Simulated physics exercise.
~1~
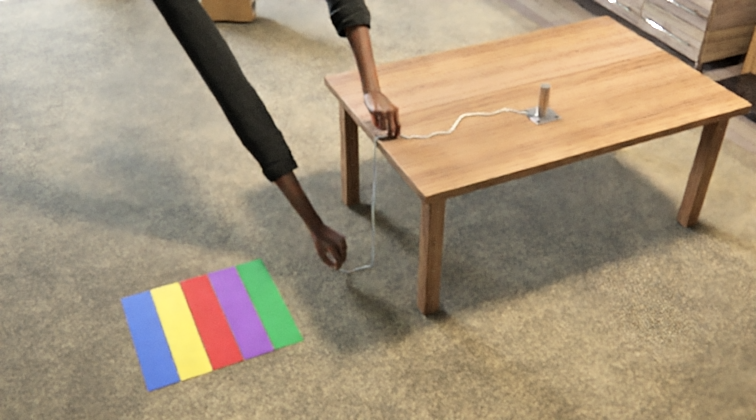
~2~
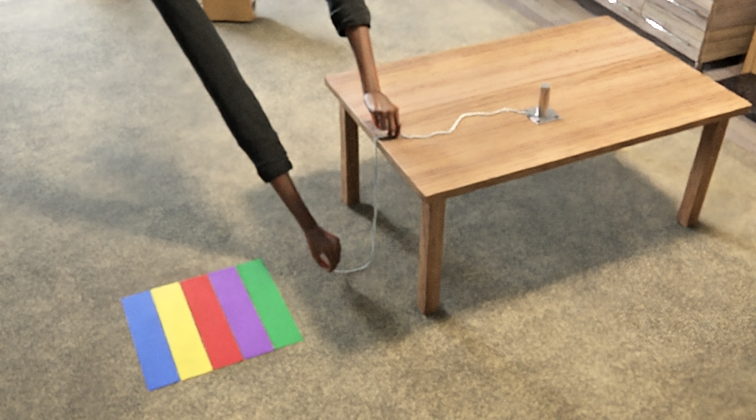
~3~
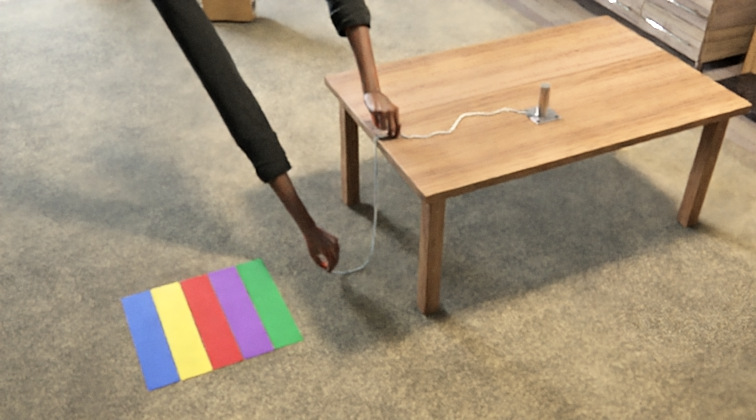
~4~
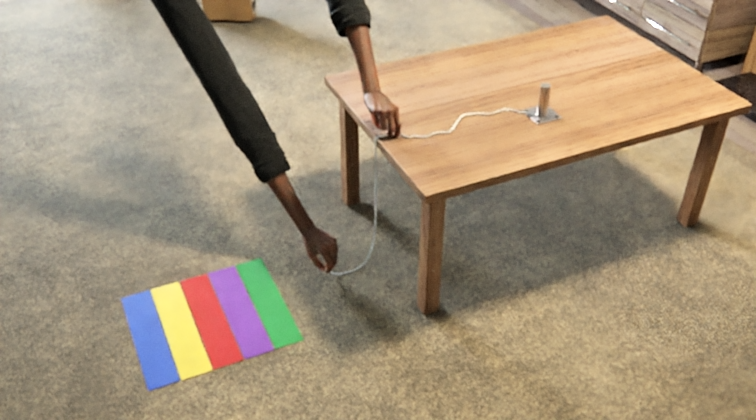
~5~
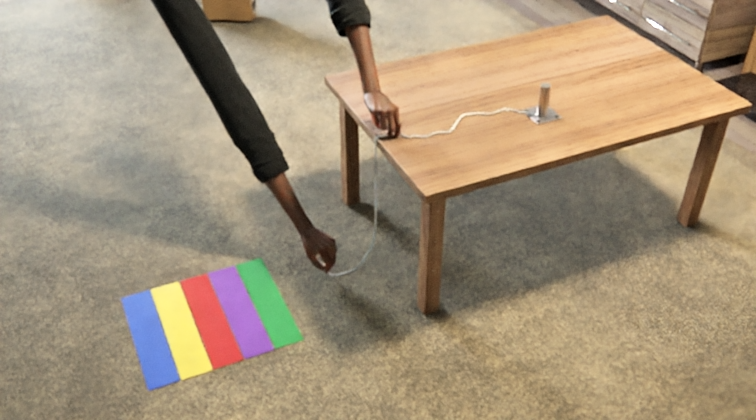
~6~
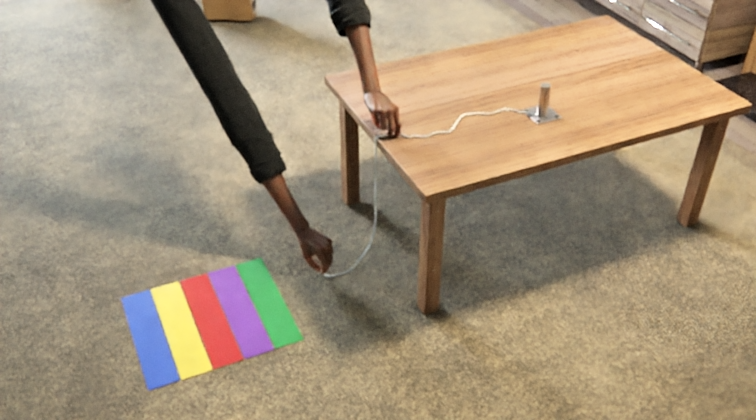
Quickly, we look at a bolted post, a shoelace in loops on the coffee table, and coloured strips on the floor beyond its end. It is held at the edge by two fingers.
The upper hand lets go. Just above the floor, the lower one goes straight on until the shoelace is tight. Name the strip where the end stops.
Red.
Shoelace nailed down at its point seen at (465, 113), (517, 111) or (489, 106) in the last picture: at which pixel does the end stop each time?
First try around (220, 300), second around (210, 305), third around (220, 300).
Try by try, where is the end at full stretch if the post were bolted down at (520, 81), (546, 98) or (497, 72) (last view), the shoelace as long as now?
The three places are (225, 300), (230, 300) and (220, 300), in that order.
Soon after, end near (251, 292); over green.
After that, end near (220, 301); over red.
At the stop, end near (202, 306); over red. The end stops over the red strip.
